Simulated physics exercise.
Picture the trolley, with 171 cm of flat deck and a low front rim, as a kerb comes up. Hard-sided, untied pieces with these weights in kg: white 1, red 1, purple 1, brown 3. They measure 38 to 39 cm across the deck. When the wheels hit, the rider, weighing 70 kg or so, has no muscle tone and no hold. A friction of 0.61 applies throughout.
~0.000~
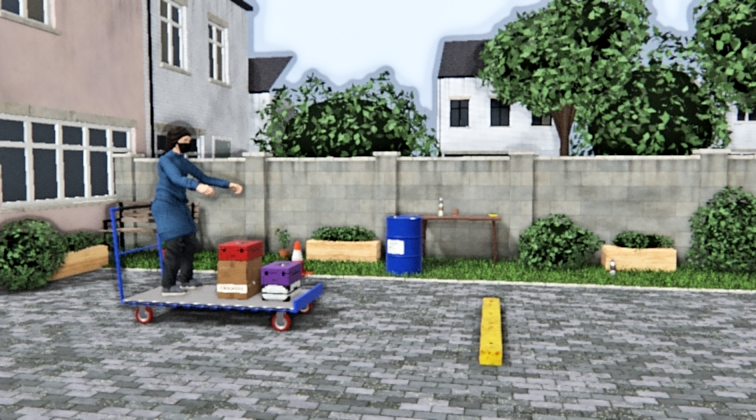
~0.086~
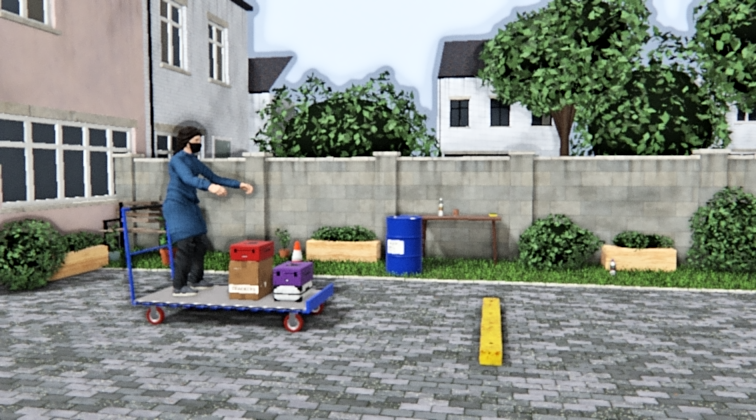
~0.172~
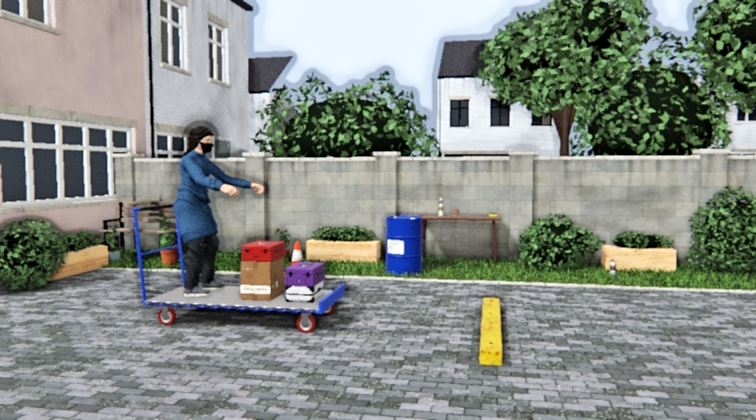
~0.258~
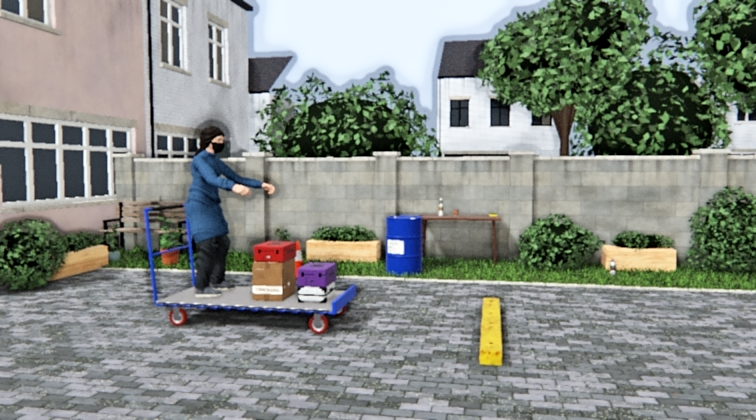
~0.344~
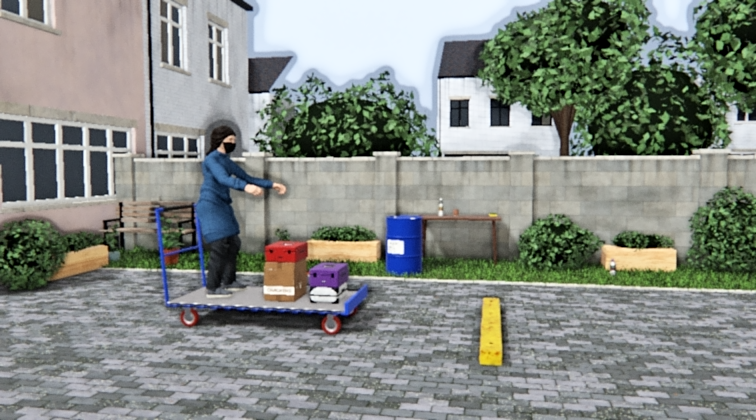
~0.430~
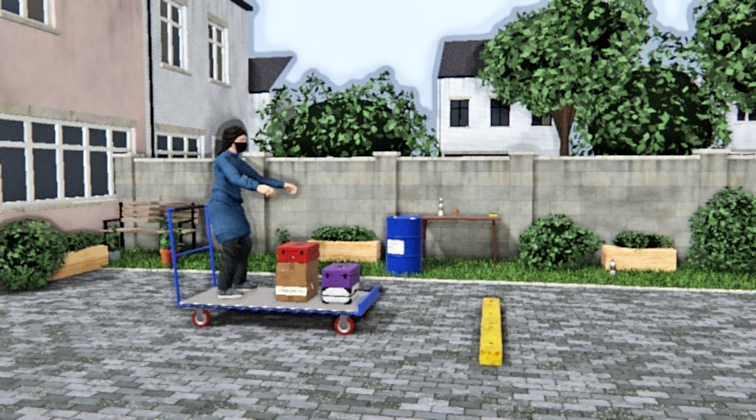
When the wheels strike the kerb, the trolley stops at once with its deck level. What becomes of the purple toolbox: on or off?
In the end the purple toolbox keeps its place on the deck.
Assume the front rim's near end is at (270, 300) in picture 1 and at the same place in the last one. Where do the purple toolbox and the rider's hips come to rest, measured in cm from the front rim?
Rest points: Purple at 60 cm past, hips at 90 cm behind.
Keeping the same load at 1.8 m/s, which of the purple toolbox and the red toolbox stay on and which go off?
So the purple drops off, while the red drops off.
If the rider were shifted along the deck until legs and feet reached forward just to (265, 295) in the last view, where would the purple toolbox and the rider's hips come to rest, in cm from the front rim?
You'd see the purple one end 10 cm behind and the hips 100 cm behind the front rim.
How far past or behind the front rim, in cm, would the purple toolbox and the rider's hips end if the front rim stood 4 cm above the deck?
With that rim, purple stays 10 cm behind and the hips stay 110 cm behind.
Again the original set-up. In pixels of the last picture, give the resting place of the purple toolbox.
Roughly pixel (481, 280).
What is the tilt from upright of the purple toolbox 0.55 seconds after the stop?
Its tilt is about 0°.
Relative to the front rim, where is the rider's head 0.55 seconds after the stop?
50 cm behind it.
Impact comes at 1.24 s.
After 1.79 s the purple toolbox is 10 cm behind the rim, tilted 0°, near (481, 280) in the last picture's view.
After 2.24 s the purple toolbox is 10 cm behind the rim, tilted 0°, near (481, 280) in the last picture's view.
Final state at 2.4 s, nothing is past the rim; behind it, white suitcase, red toolbox, purple toolbox, brown carton and the rider's hips.
